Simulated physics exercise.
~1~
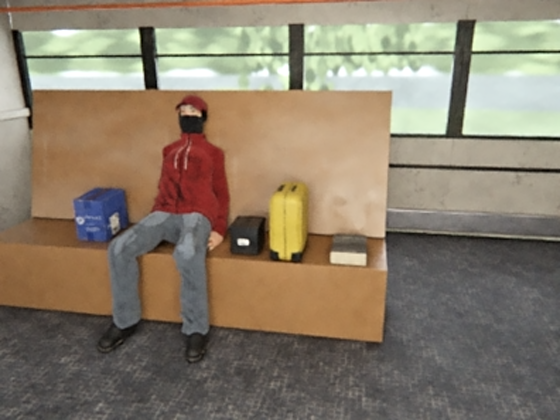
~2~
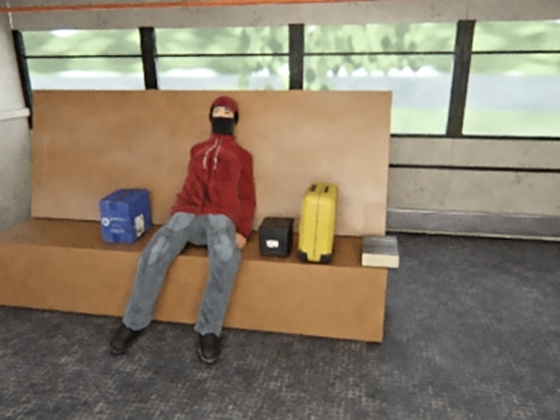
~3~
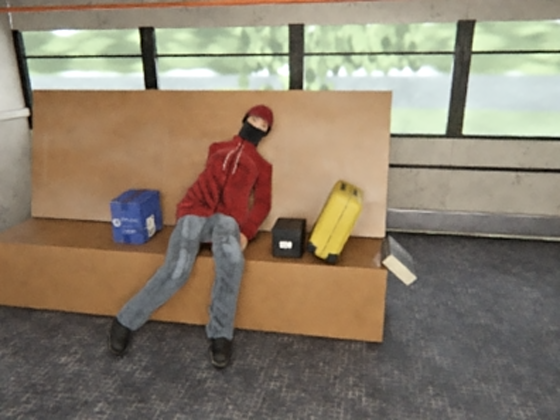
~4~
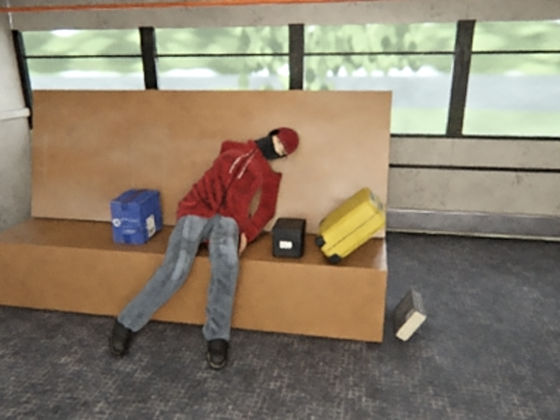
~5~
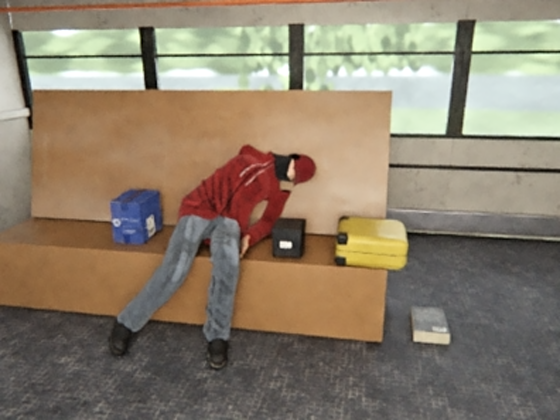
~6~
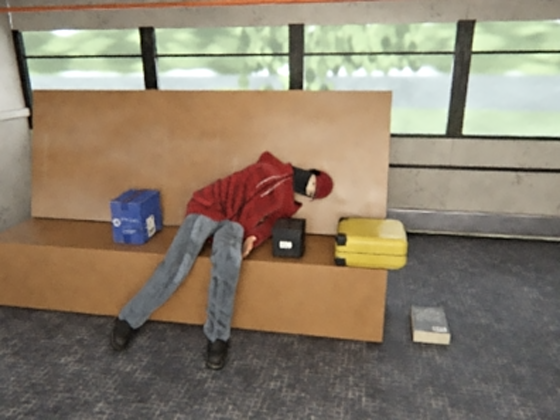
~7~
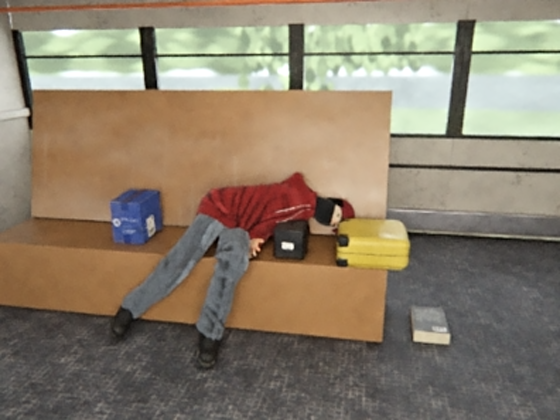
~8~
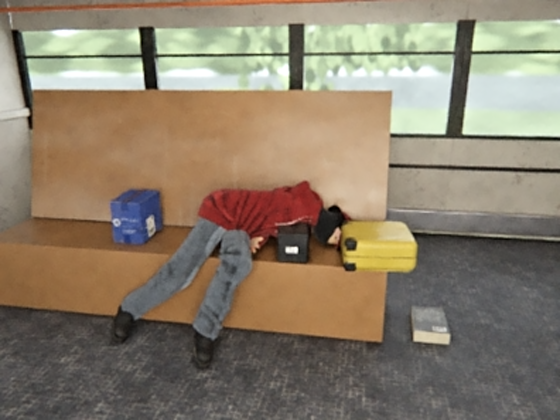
A person in a red jacket slid right along a bench with the luggage and slumped sideways over a black box, while a small grey item tumbled to the floor and a yellow case tipped flat, ending up overhanging the bench's edge.
